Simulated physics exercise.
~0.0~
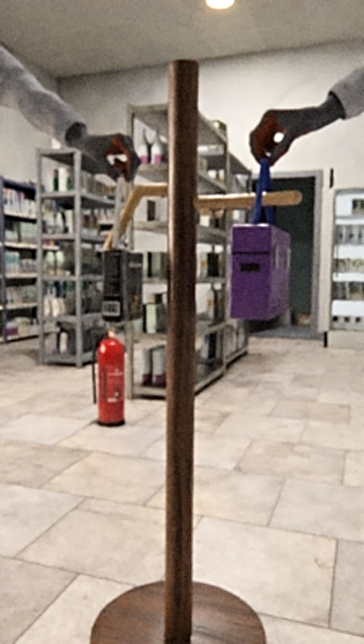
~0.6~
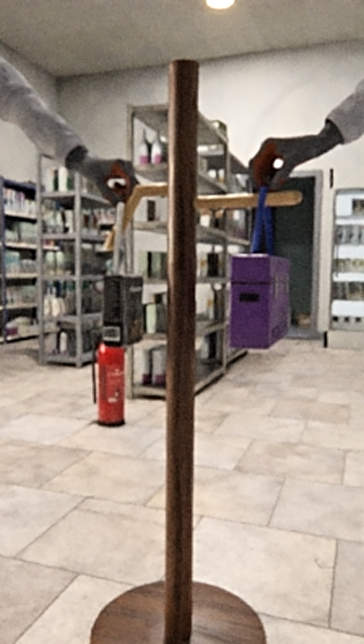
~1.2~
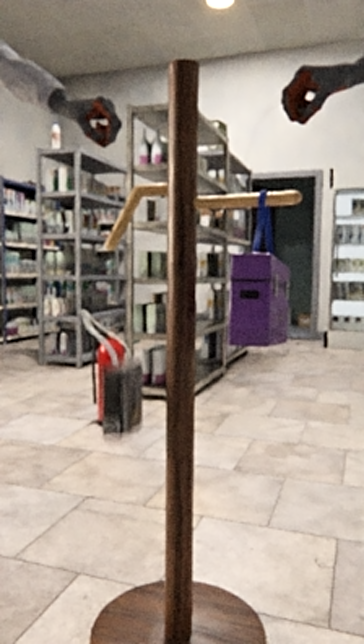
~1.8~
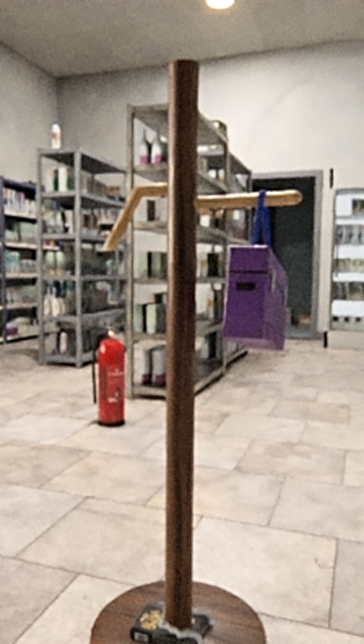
The clip opens on a dark wooden post with two light pegs, standing in a room with shelves and a red fire extinguisher behind it. Two hands reach in from either side, holding a black pouch at the left peg and a purple case at the right peg by their loops. The hands lower both items, then let go and draw back. The black pouch slips off the downward-sloping left peg and drops, while the purple case stays up. At the end, the pouch lies at the foot of the post, and the case hangs from its blue loop, leaning slightly.
